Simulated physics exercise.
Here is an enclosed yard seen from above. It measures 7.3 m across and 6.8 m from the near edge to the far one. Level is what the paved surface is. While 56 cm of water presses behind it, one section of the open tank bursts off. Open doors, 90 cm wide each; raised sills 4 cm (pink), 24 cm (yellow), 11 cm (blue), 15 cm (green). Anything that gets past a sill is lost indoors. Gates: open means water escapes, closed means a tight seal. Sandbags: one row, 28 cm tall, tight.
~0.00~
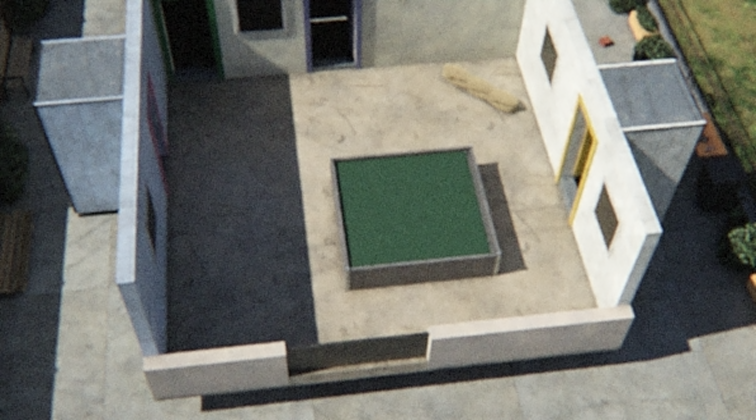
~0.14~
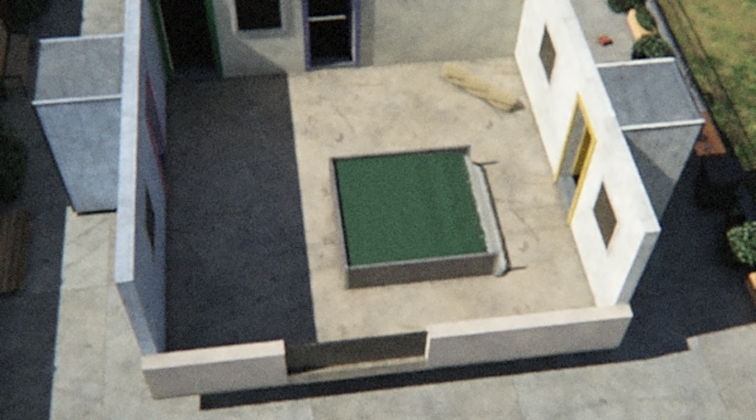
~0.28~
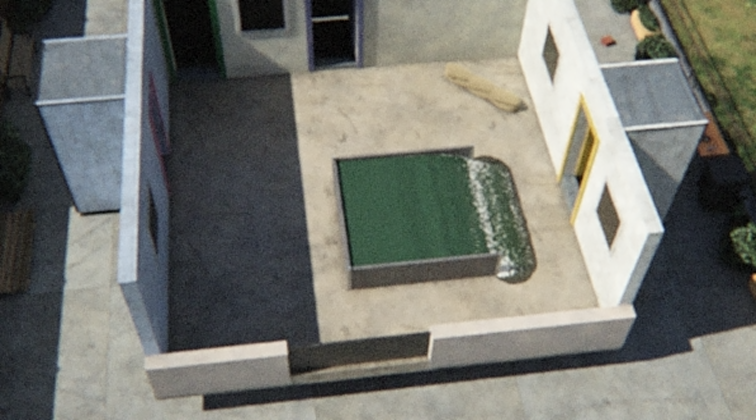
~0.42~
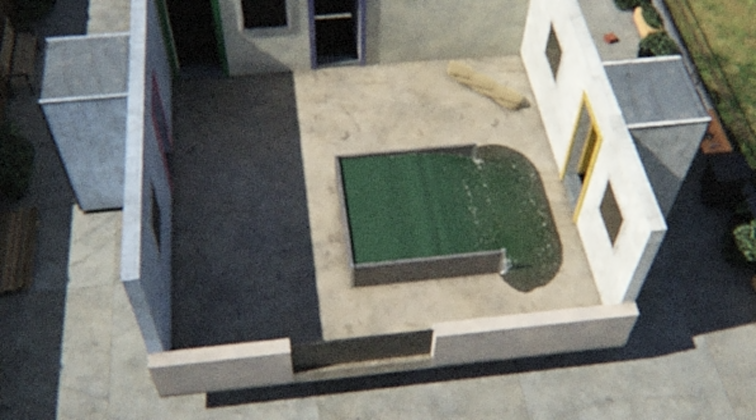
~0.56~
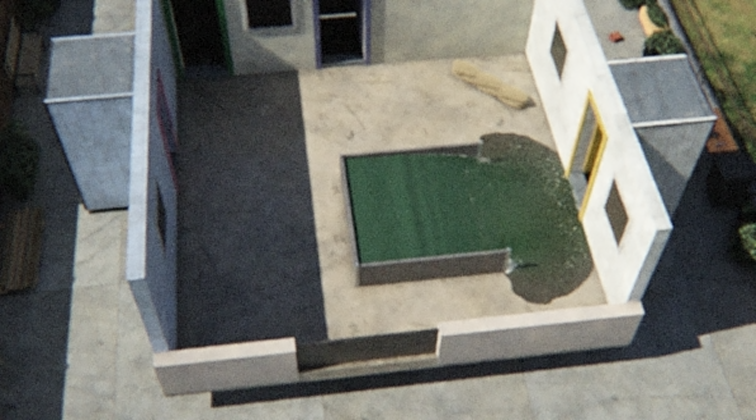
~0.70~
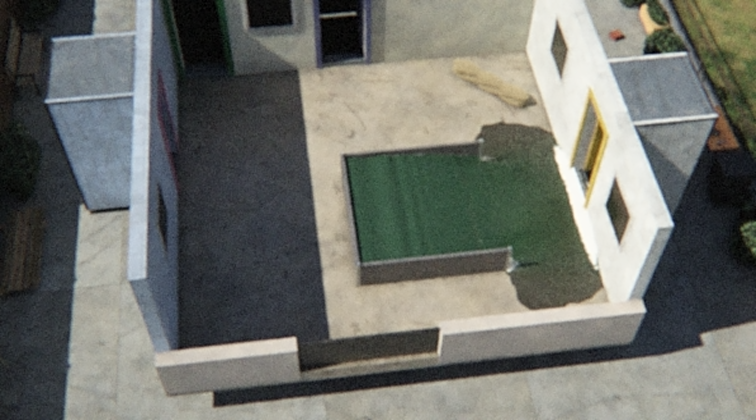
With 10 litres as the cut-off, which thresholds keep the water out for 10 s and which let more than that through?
Over 10 s: The pink door lets too much through; the yellow door lets too much through; the blue door holds it off; the green door holds it off.
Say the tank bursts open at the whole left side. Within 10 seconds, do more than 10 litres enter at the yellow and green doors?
Yellow stays inside, green goes beyond, judged against that limit.
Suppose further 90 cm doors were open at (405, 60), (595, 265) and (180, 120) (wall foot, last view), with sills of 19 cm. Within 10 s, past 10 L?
Well, the first is on the low side, the second is on the high side, and the third is on the low side.
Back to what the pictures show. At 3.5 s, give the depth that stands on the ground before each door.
Measured in centimetres, the pink door gives 0, the yellow door 25, the blue door 0 and the green door 0.
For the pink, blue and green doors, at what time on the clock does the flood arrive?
Door times: Pink 6.0 s / blue 3.6 s / green 5.0 s.
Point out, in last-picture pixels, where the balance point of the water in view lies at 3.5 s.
Around (491, 208) in the last picture.
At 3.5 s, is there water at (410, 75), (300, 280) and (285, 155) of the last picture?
Listed in sequence, the spots are drenched, bone dry and bone dry.
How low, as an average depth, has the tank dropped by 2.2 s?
24 cm.
After 1.4 s water covers 15 % of the floor and is deepest (42 cm) near (562, 208); pink door not reached, yellow door 41 cm at the sill, 42 L in, blue door not reached, green door not reached.
After 2.2 s water covers 20 % of the floor and is deepest (42 cm) near (606, 315); pink door not reached, yellow door 40 cm at the sill, 108 L in, blue door not reached, green door not reached.
After 3.5 s water covers 40 % of the floor and is deepest (33 cm) near (609, 324); pink door not reached, yellow door 25 cm at the sill, 165 L in, blue door not reached, green door not reached.
After 6.0 s water covers 75 % of the floor and is deepest (24 cm) near (180, 373); pink door not reached, yellow door 12 cm at the sill, 168 L in, blue door 9 cm at the sill, 0 L in, green door 4 cm at the sill, 0 L in.
After 10.0 s water covers 95 % of the floor and is deepest (14 cm) near (332, 177); pink door 9 cm at the sill, 57 L in, yellow door 7 cm at the sill, 168 L in, blue door 5 cm at the sill, 0 L in, green door 10 cm at the sill, 0 L in.
